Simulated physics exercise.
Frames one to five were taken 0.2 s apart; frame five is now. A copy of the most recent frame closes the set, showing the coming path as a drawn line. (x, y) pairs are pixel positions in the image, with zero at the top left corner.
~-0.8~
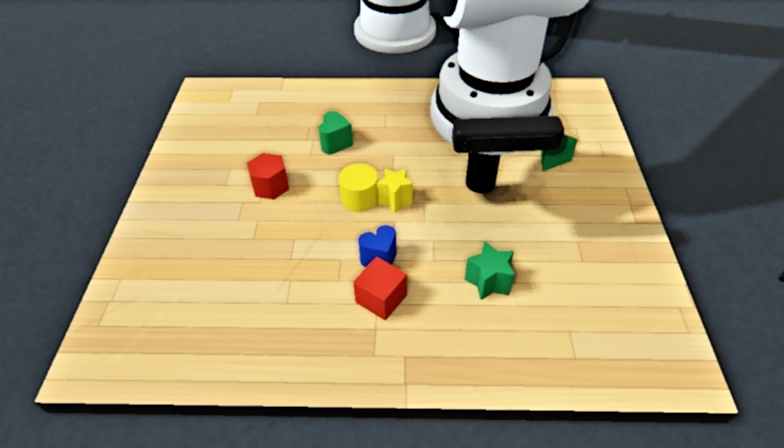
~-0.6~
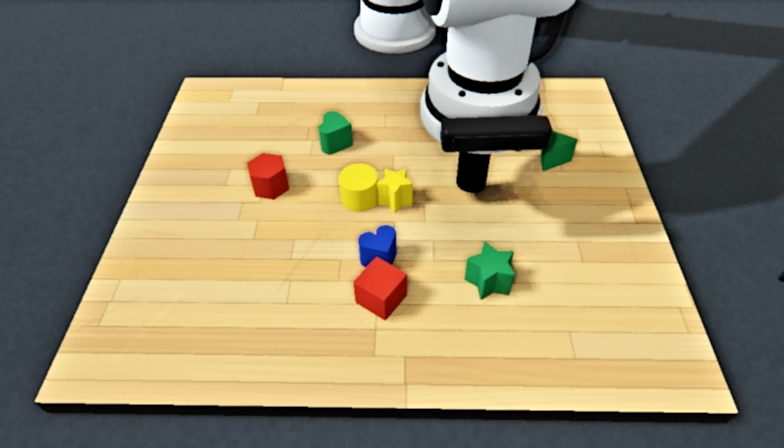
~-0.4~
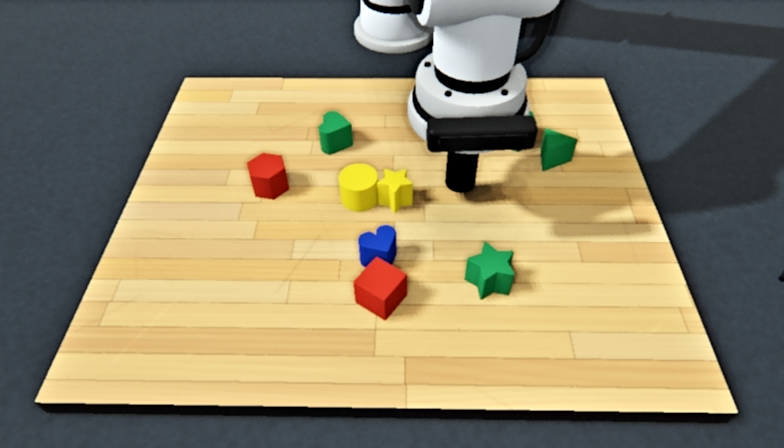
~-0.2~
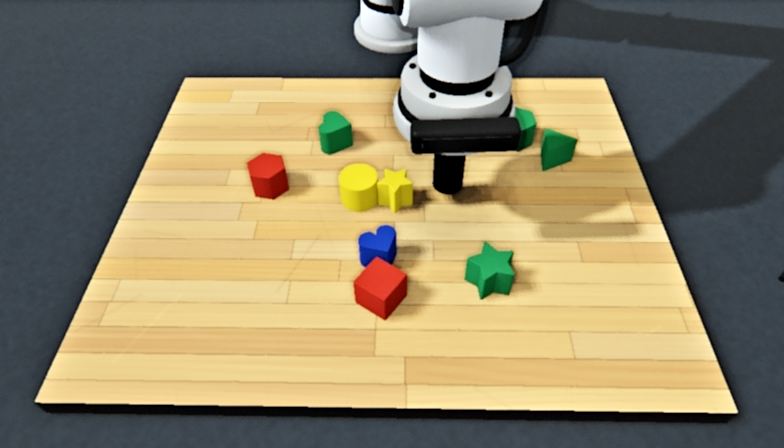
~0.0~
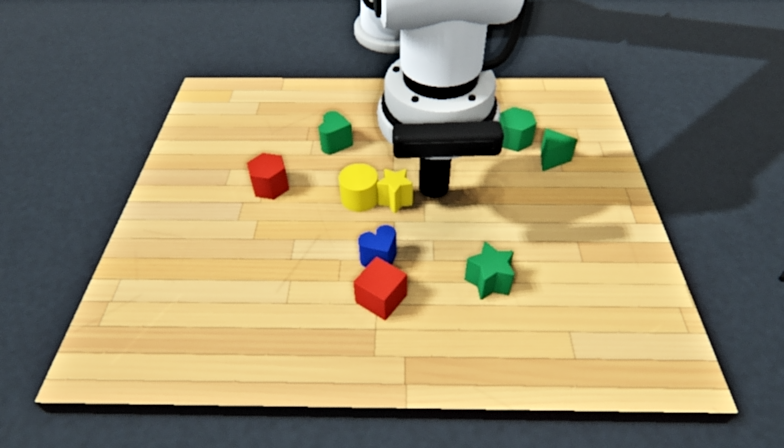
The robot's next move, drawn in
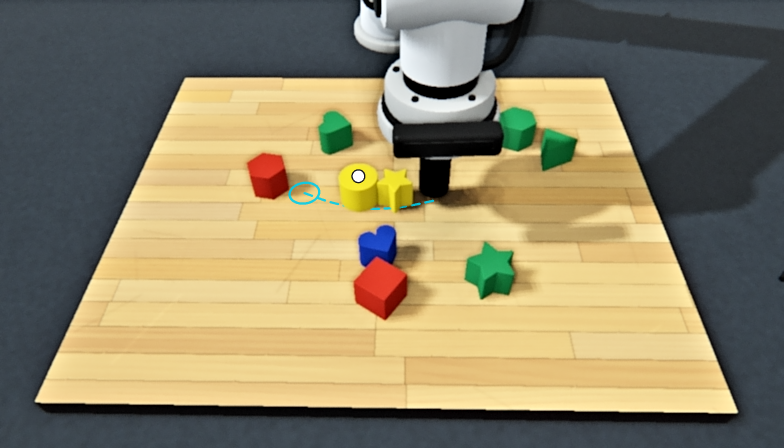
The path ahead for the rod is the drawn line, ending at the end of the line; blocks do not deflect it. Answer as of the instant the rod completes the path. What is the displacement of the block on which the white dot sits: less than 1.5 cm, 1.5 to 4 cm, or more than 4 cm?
It falls in the over 4 cm band.
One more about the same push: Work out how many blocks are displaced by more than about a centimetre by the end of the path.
Three or more will move.
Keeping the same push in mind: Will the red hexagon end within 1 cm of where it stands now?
I'd say no.
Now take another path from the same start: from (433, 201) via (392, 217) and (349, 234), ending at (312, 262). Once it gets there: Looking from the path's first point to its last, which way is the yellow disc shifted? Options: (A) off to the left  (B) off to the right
The correct letter is B.
Drawn move, from (433, 201) by way of (389, 208) and (344, 206) to (304, 193); the dot is on the yellow disc.
What follows on the original path. One third of the way, rod (387, 195); yellow disc (331, 176); yellow star (359, 189).
Two thirds of the way, rod (342, 192); red hexagon (255, 162); yellow disc (287, 172); yellow star (312, 186).
At the end, rod (302, 180); red hexagon (220, 150), turned 25° anticlockwise; yellow disc (250, 161); blue heart still; yellow star (273, 178).
